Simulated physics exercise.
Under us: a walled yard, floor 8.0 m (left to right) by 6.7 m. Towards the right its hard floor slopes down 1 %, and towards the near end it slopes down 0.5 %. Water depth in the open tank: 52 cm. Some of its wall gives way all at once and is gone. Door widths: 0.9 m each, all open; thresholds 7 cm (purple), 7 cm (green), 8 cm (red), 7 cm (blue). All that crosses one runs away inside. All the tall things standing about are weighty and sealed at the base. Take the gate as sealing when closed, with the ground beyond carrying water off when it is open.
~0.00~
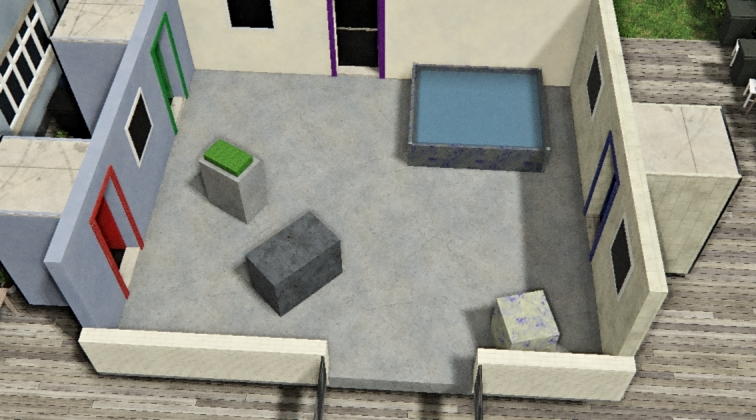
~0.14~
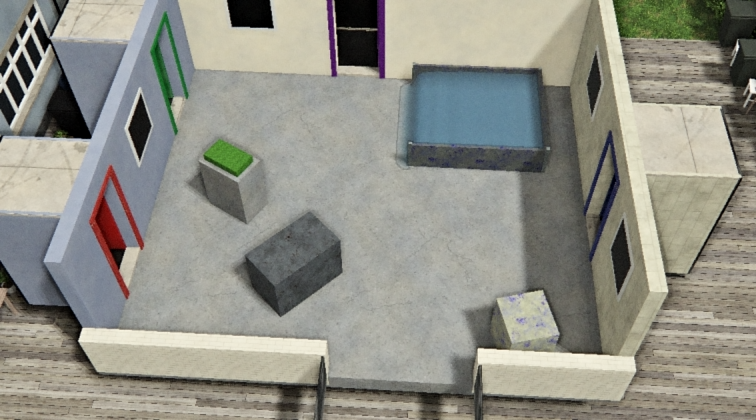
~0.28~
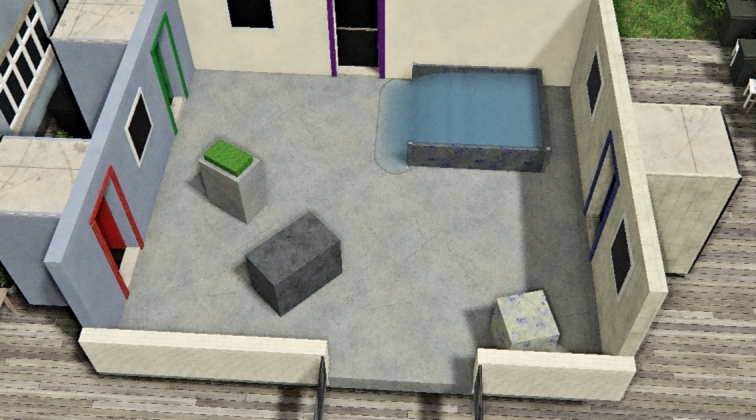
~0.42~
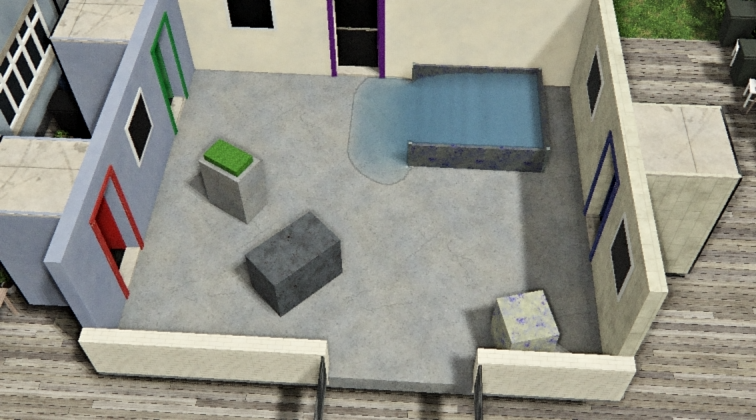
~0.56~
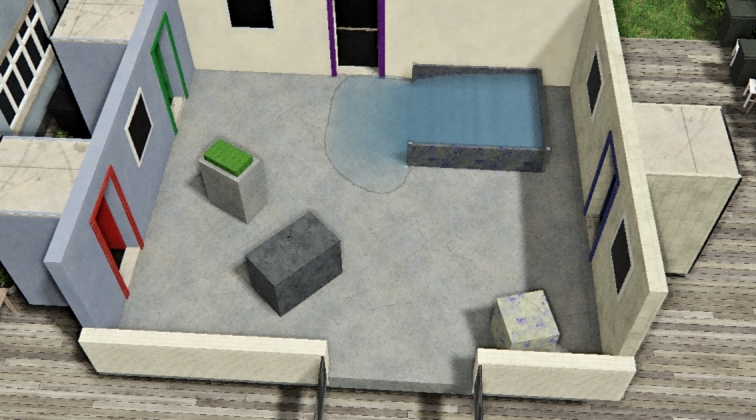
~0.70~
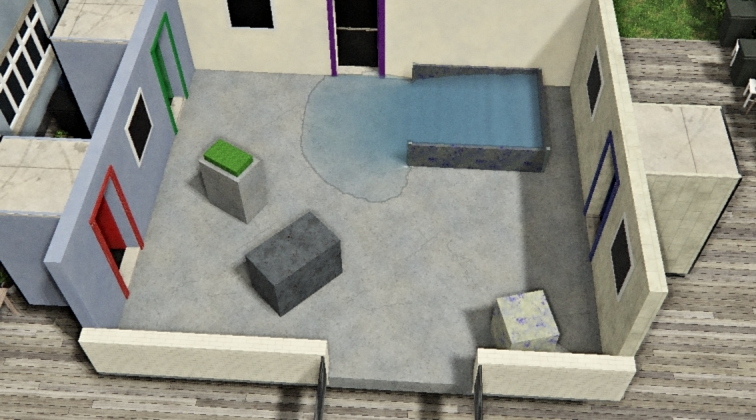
A walled yard with a grey floor is seen from high above, its open tank of blue water standing against the back wall towards the right. A green-topped pale block, a dark grey block and a small speckled cube stand about, with red, green, purple and blue doorways around. The tank's left side vanishes and water spreads leftwards and nearer across the floor in a widening, thin rounded sheet, while the camera stays still.
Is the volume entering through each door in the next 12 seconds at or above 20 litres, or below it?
The purple door will let too much through. The green door will let too much through. The red door will not let too much through. The blue door will not let too much through.
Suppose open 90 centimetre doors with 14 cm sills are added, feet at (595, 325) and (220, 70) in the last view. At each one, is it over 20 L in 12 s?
Door 1: Lower; door 2: Higher.
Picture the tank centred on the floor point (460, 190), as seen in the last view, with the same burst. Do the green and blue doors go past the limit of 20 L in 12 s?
Green gets more than that, blue gets no more than that.
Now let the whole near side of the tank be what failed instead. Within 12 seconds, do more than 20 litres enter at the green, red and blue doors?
At green the amount is beneath the mark, at red it is beneath the mark, and at blue it is higher than the mark.
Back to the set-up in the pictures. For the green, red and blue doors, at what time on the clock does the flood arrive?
Door times: Green 1.6 s / red 3.2 s / blue 10.5 s.
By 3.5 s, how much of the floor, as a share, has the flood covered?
Around 45 per cent wet.
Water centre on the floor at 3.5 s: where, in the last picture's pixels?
Roughly (326, 133).
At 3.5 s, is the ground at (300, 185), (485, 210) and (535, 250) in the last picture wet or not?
First spot submerged, second not yet wet, third not yet wet.
After 1.4 s water covers 30 % of the floor and is deepest (22 cm) near (402, 149); purple door 12 cm at the sill, 2 L in, green door not reached, red door not reached, blue door not reached.
After 2.2 s water covers 35 % of the floor and is deepest (30 cm) near (195, 70); purple door 14 cm at the sill, 15 L in, green door 17 cm at the sill, 22 L in, red door not reached, blue door not reached.
After 3.5 s water covers 45 % of the floor and is deepest (28 cm) near (177, 131); purple door 12 cm at the sill, 40 L in, green door 25 cm at the sill, 132 L in, red door 2 cm at the sill, 0 L in, blue door not reached.
After 7.0 s water covers 60 % of the floor and is deepest (16 cm) near (145, 352); purple door 5 cm at the sill, 51 L in, green door 8 cm at the sill, 284 L in, red door 5 cm at the sill, 0 L in, blue door not reached.
After 12.0 s water covers 90 % of the floor and is deepest (12 cm) near (595, 301); purple door 4 cm at the sill, 53 L in, green door 2 cm at the sill, 286 L in, red door 5 cm at the sill, 2 L in, blue door 7 cm at the sill, 0 L in.
